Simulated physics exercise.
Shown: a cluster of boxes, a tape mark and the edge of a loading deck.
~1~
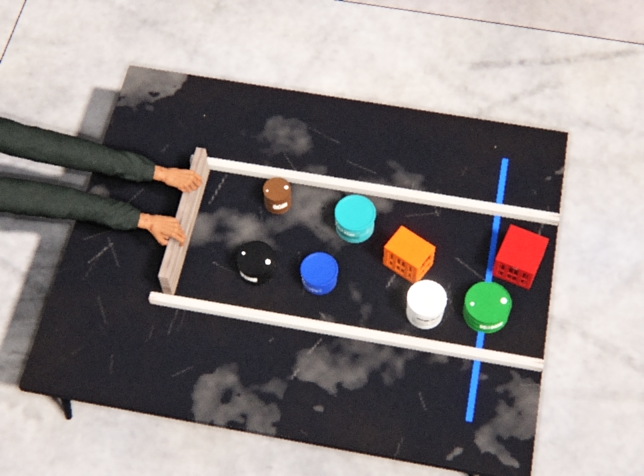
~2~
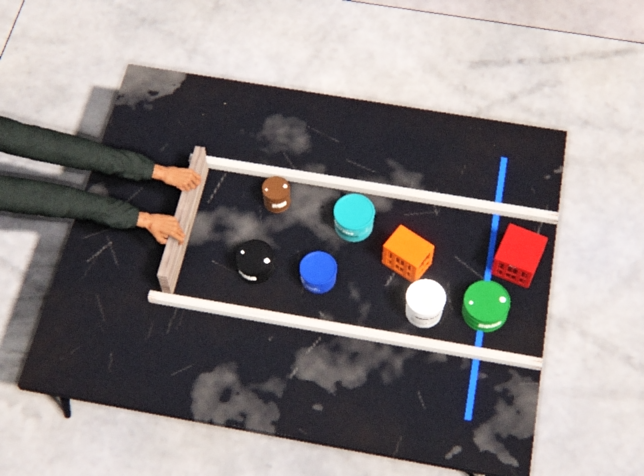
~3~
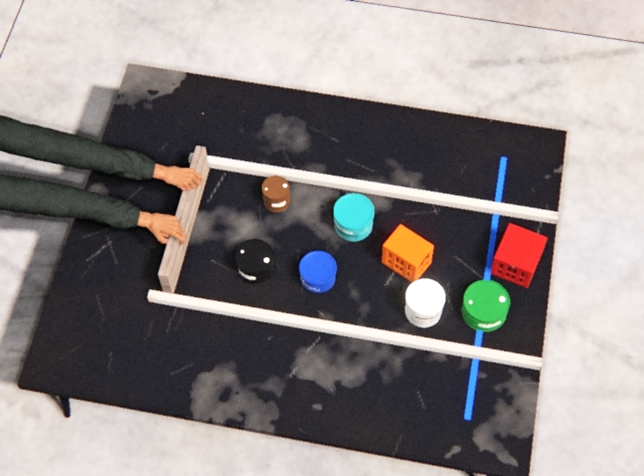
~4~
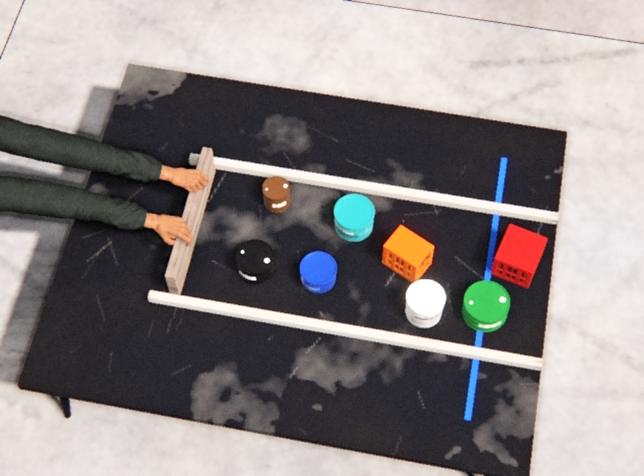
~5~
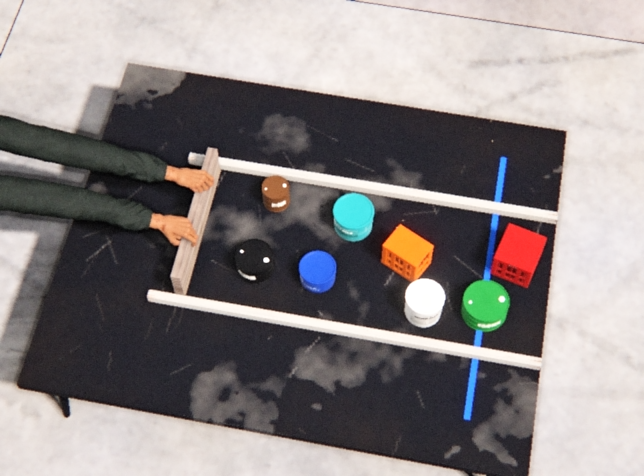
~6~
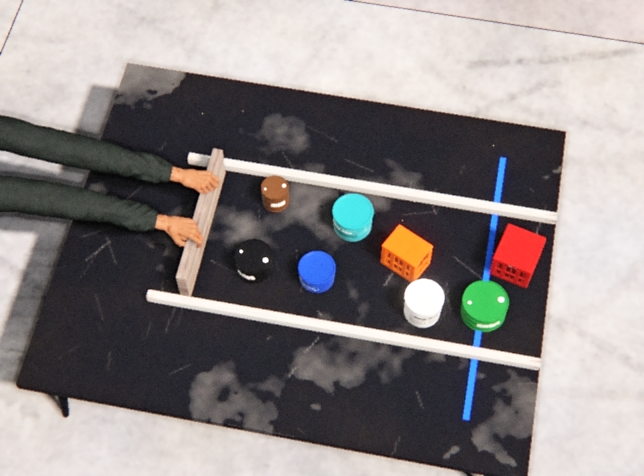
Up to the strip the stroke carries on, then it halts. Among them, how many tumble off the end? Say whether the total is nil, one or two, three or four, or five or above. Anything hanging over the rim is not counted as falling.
The total is one or two.
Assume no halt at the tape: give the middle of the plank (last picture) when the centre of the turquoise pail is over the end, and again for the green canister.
The middle is at (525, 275) when it's the turquoise pail, and at (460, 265) when it's the green canister.
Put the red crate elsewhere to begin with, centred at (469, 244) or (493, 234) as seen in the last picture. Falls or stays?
In turn it stays put; stays put.
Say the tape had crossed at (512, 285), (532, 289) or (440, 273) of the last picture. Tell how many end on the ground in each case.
Counts per try, in order: 4 / 7 / 0.
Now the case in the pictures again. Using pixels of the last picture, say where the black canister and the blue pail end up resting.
The black canister comes to rest at (504, 290), and the blue pail comes to rest at (541, 298).
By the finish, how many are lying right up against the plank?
Count recorded: 4.
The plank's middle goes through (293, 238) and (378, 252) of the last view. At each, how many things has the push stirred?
The count is 3 at the first point and 6 at the second.
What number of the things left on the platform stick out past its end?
Result: 2.
Early on, none off yet; red crate at rest near (518, 256); green canister at rest near (484, 306); white pail at rest near (423, 304).
A while later, none off yet; red crate at rest near (518, 256); green canister at rest near (486, 306); white pail travelled about its own width near (451, 322).
Finally, the number that fall off is one or two; lost, green canister and red crate.
